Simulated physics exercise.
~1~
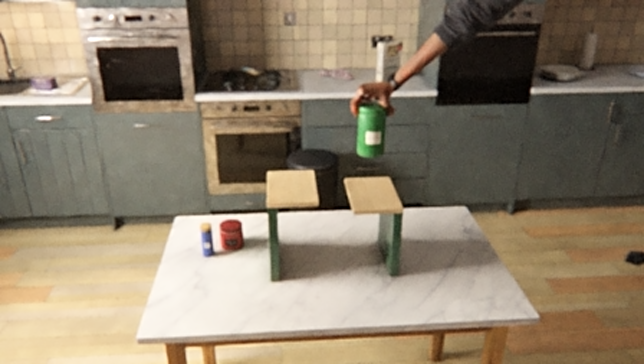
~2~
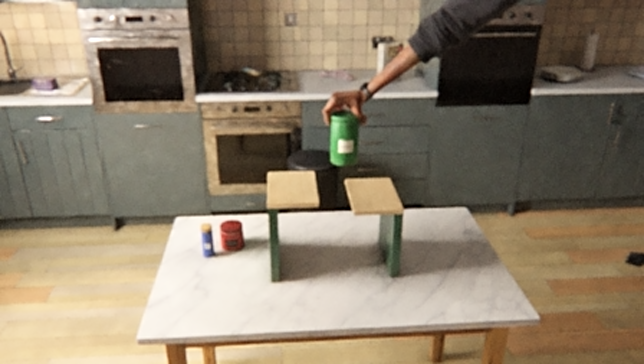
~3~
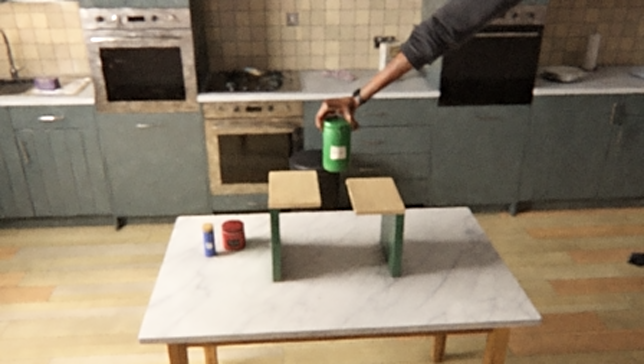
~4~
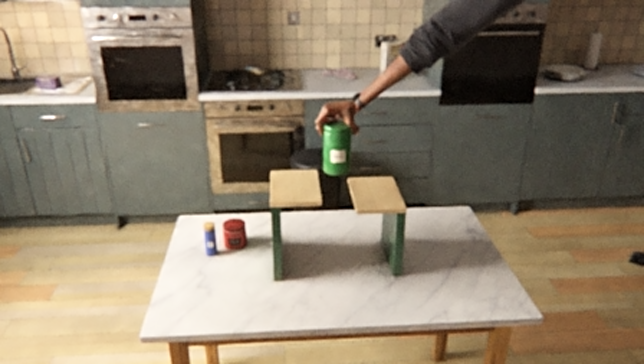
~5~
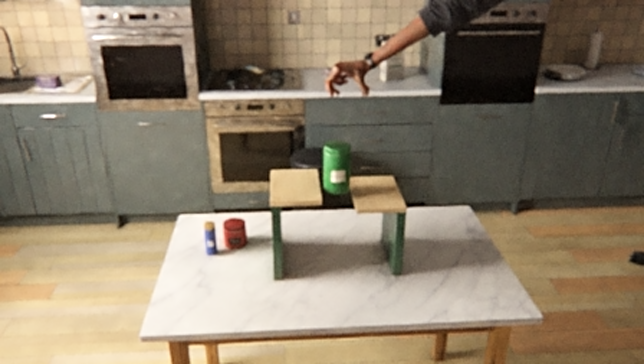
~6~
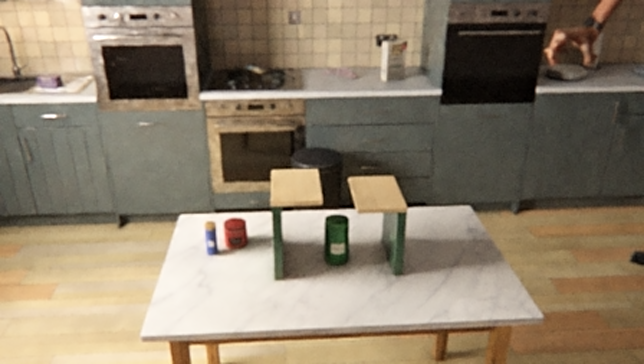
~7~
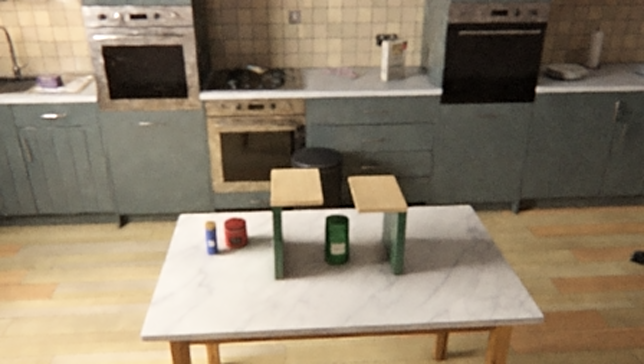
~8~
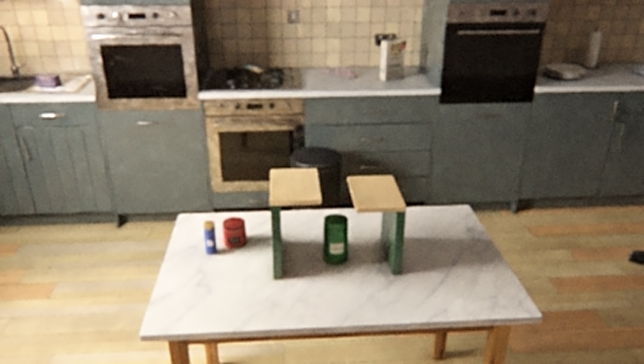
A green jar, released by a hand, drops between two supports and stands on the table.
